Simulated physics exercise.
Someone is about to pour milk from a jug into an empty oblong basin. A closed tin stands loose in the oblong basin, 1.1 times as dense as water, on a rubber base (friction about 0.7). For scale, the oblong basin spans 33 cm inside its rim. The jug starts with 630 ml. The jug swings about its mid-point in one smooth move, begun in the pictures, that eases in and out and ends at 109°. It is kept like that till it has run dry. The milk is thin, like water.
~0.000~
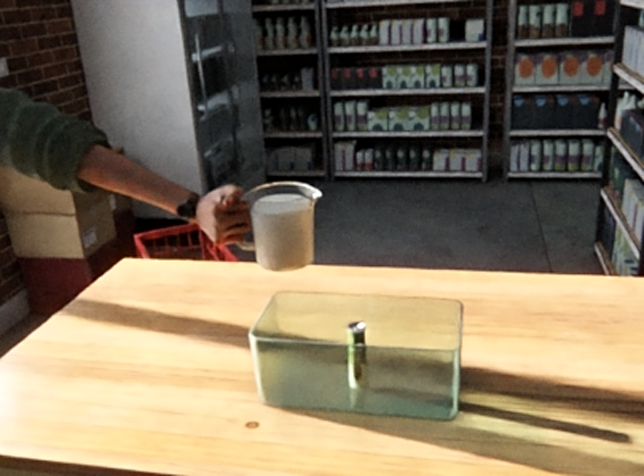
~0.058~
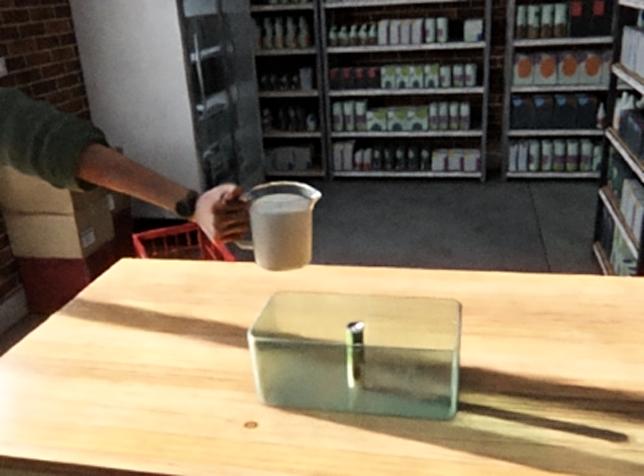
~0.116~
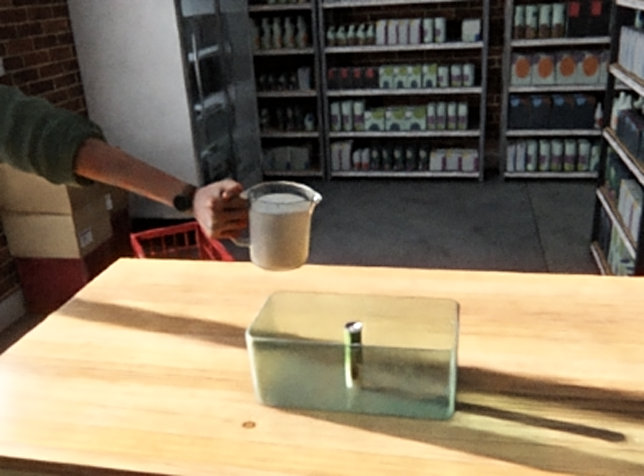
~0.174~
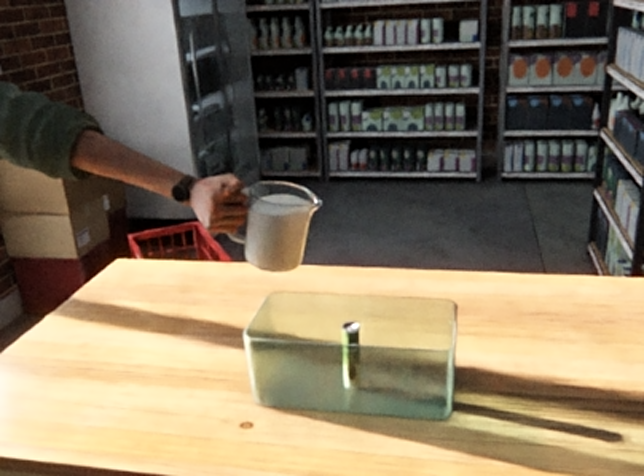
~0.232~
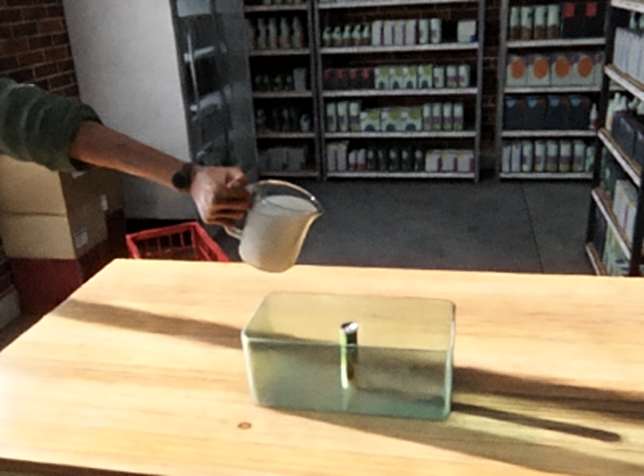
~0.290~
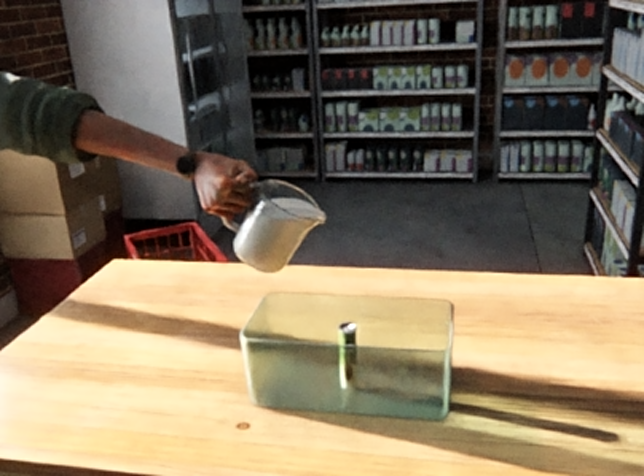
A hand reaching in from the left, in a dark green sleeve and dark wristband, holds a clear jug of whitish liquid above a pale wooden table, seen from slightly above in a shop with stocked shelves. Below it sits a greenish, see-through oblong basin with a small green-and-silver tin standing inside. The hand smoothly tilts the jug rightward, increasingly steeply, while the view drifts very slightly.
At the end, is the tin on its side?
The tin stays up.
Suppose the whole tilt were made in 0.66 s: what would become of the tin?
The tin keeps standing.
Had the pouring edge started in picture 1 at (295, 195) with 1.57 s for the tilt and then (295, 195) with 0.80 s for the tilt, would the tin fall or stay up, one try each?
First it falls; then it falls.
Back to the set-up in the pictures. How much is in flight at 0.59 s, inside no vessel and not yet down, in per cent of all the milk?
Near 26 in a hundred.
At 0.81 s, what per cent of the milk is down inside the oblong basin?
Near 74 in a hundred.
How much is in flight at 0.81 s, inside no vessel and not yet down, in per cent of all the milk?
Near 16 in a hundred.
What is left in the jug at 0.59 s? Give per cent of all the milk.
About 58 per cent.
After 0.59 s the tilt is 92° and 57 per cent is still to pour; the tin stands where it began.
After 0.81 s the tilt is 109° and 11 per cent is still to pour; the tin stands where it began.
After 1.05 s the tilt is 109° and 1 per cent is still to pour; the tin stands where it began.
After 1.30 s the tilt is 109° and 0 per cent is still to pour; the tin stands where it began.
In the end the tin stands where it began.
